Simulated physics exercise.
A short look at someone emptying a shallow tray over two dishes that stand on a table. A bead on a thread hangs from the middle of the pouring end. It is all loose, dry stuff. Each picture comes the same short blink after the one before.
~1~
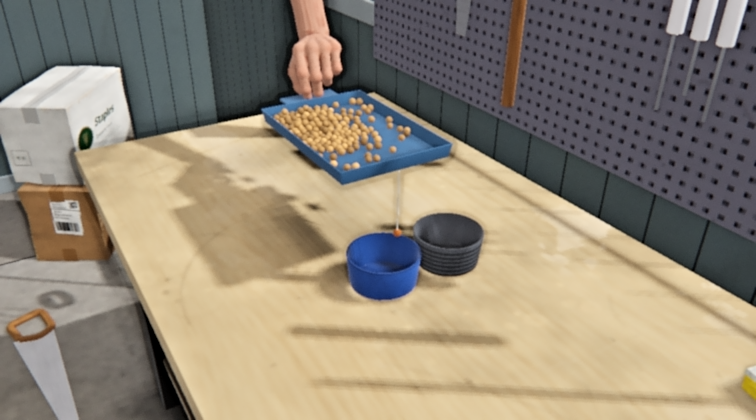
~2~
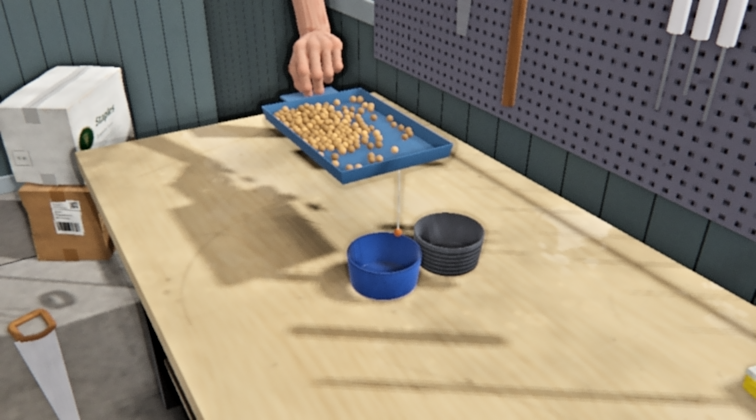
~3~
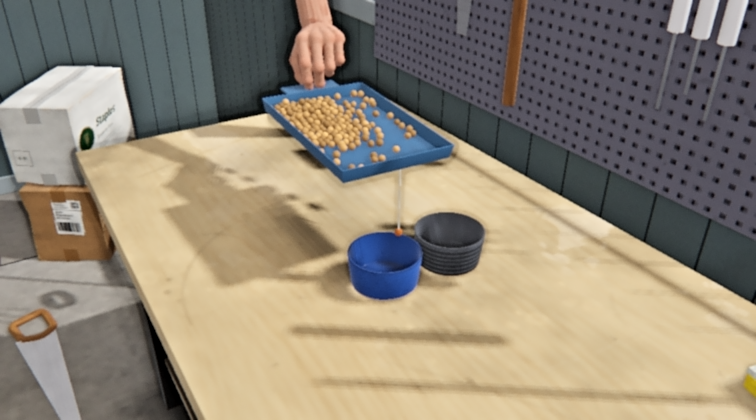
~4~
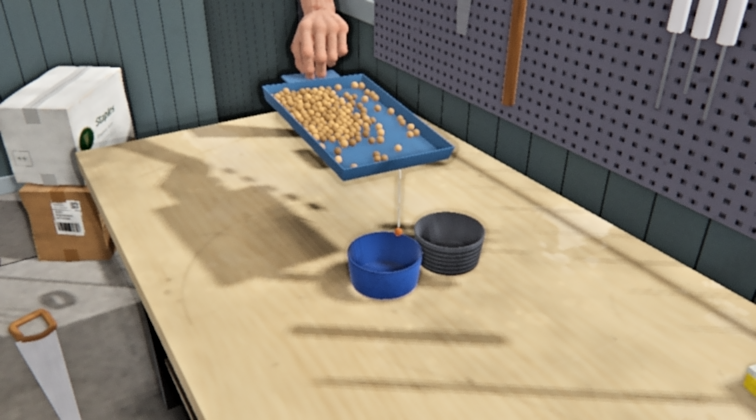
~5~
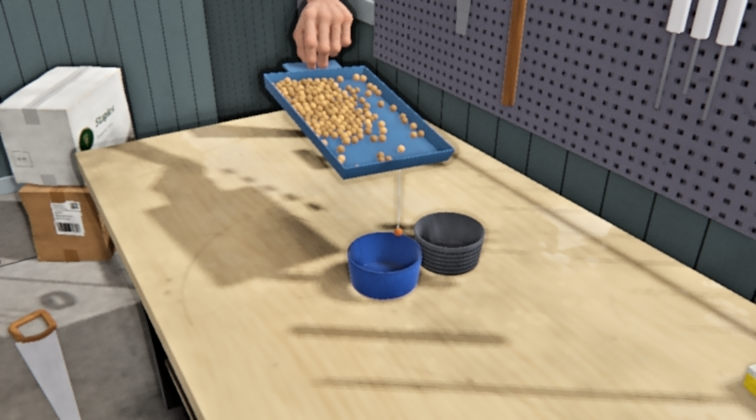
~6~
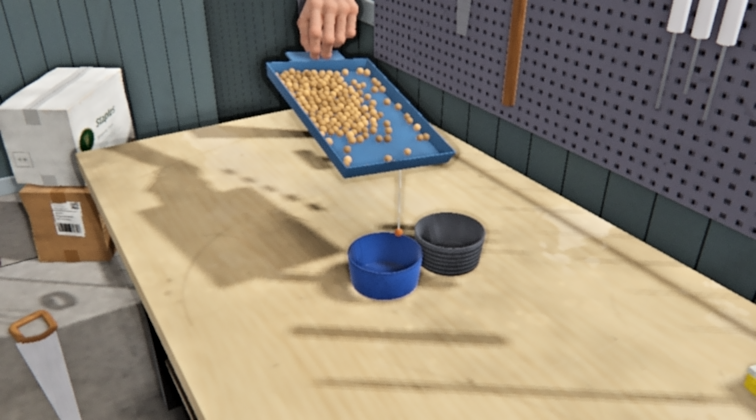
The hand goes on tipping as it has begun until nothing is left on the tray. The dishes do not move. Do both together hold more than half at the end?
Together they catch the larger part.
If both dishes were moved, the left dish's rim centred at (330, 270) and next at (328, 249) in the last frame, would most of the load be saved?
The first try: Not half. The second: Not half.
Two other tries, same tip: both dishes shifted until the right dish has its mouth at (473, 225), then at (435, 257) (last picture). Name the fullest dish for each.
First the dish on the right, then the dish on the right.
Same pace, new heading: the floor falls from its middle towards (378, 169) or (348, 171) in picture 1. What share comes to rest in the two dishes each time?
In turn 40 and 30 in a hundred.
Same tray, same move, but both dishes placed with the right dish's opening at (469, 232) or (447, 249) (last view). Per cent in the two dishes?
Roughly 90 per cent, and 60 per cent.
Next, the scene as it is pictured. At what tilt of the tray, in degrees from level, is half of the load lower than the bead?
Roughly 95°.
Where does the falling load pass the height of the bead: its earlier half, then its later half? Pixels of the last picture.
At about (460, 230), then at (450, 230).
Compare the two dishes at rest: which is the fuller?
That is the dish on the right.
Just after the last frame, tray tipped steeply; the larger part on the tray; about a tenth in the right dish; about a tenth outside both; about a tenth in the air.
A moment on, tray tipped right over; roughly a quarter on the tray; just a few in the left dish; roughly half in the right dish; roughly a quarter outside both; about a tenth in the air.
Further on, tray tipped past a quarter turn; just a few in the left dish; roughly two thirds in the right dish; roughly a quarter outside both.
When it is over, tray tipped past a quarter turn; just a few in the left dish; roughly two thirds in the right dish; roughly a quarter outside both.
